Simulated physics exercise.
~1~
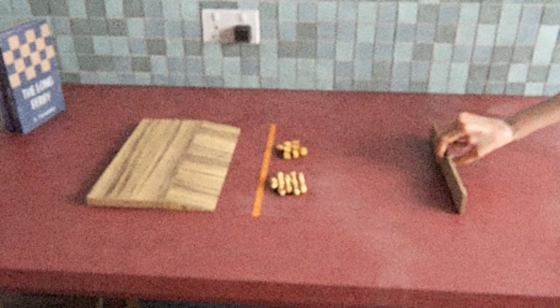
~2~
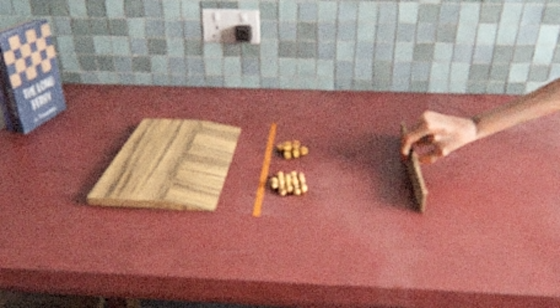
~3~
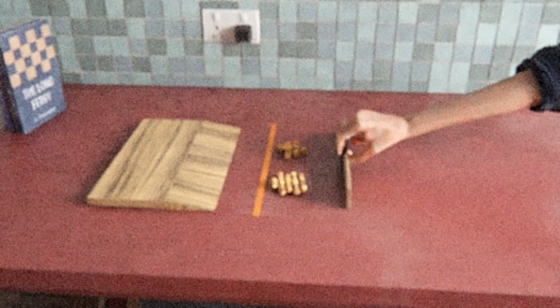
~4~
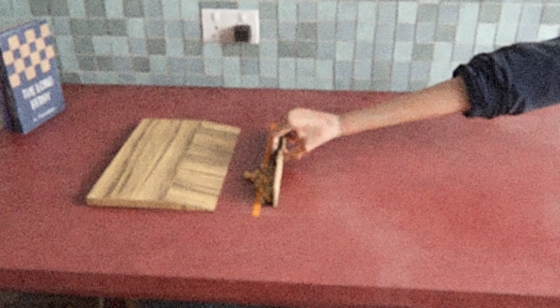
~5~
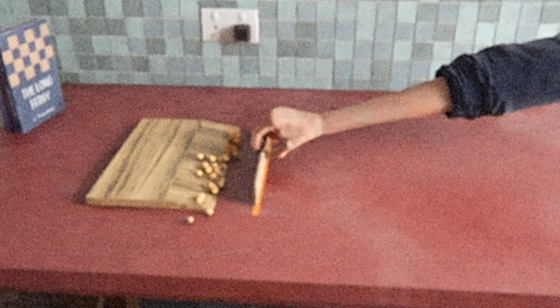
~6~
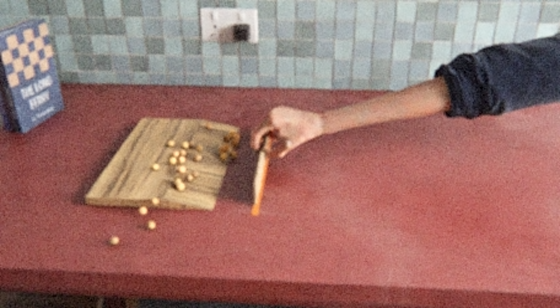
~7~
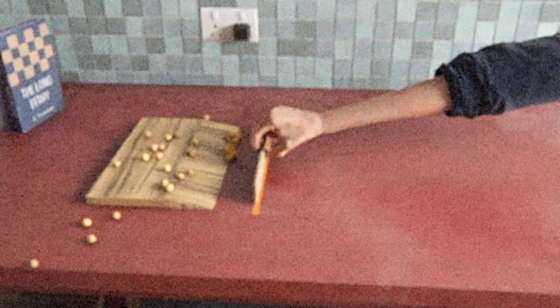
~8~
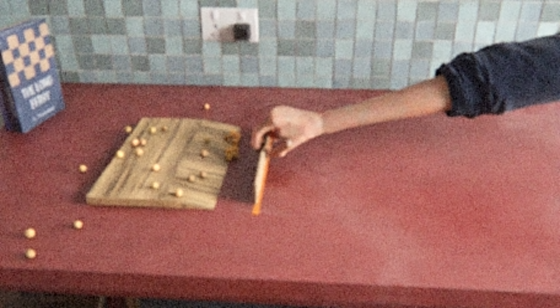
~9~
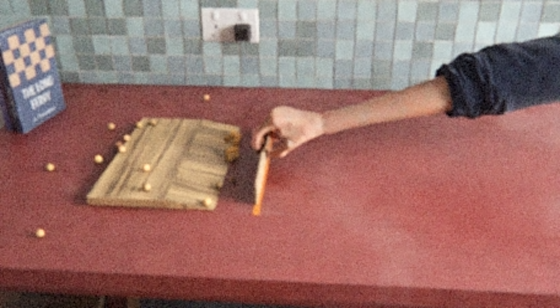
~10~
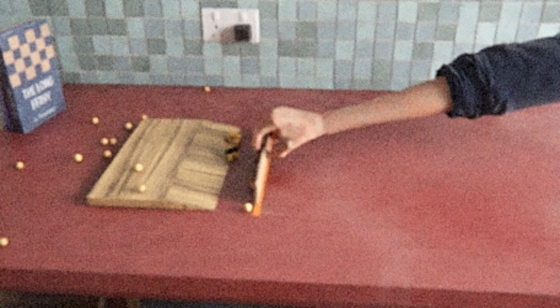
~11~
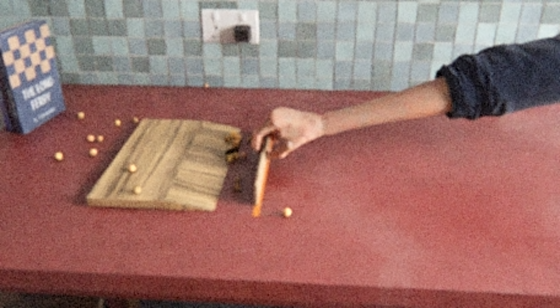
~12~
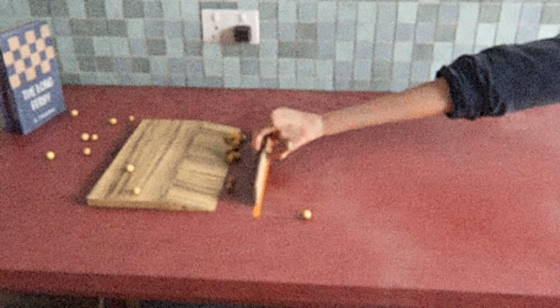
The footage shows a hand sliding an upright card leftward across a red tabletop, pushing two groups of small pieces toward a wooden ramp and stopping at orange tape; the nearer pieces roll over and scatter, mostly beyond it, while the farther ones stay around its right edge.
